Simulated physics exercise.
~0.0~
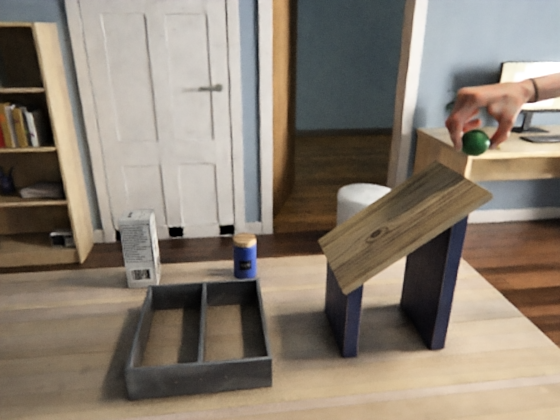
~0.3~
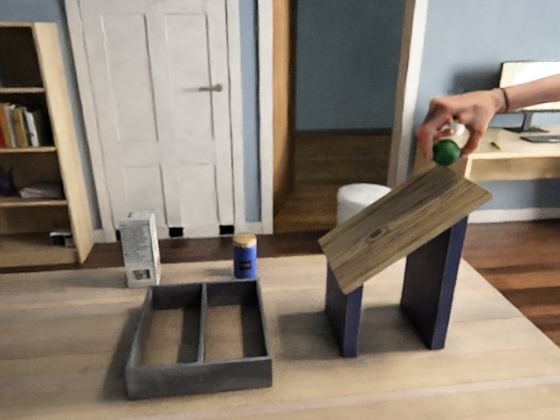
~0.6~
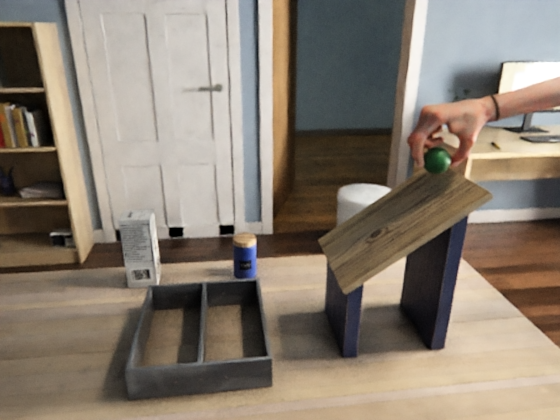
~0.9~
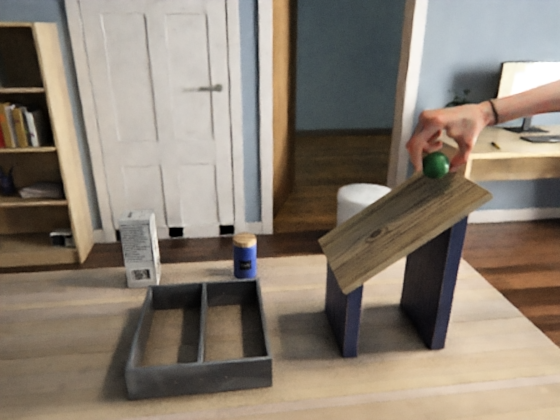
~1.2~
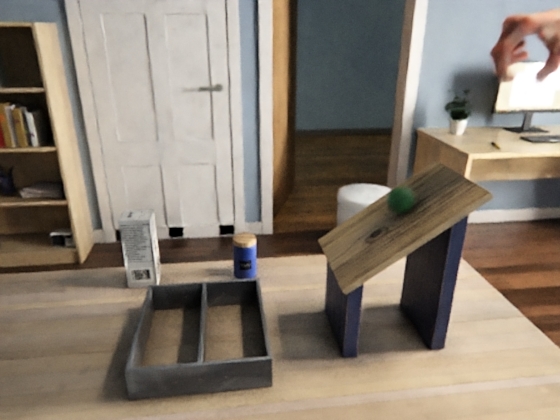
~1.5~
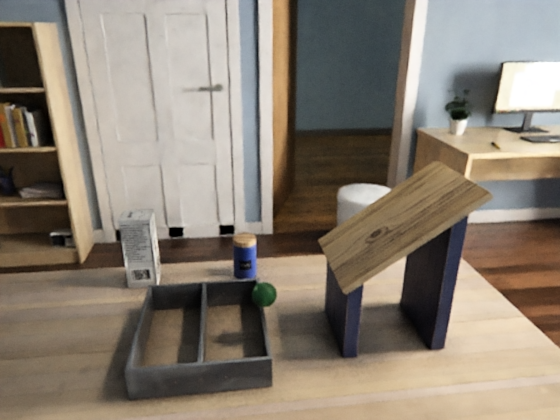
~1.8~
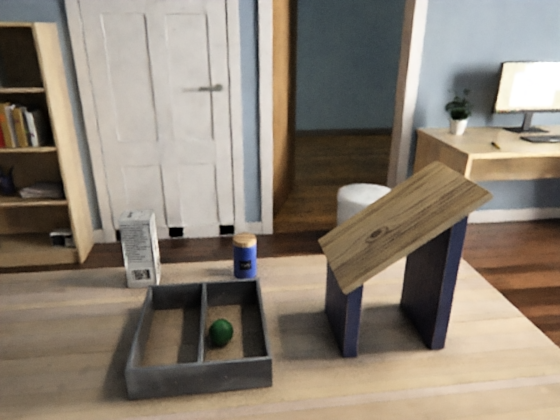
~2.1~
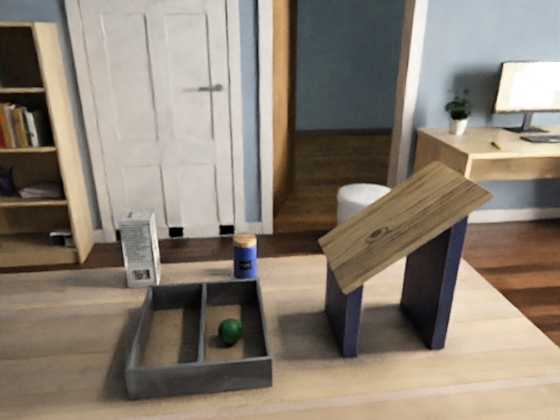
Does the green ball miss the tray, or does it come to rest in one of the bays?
The green ball comes to rest in the tray, in the bay nearer the slanted board.
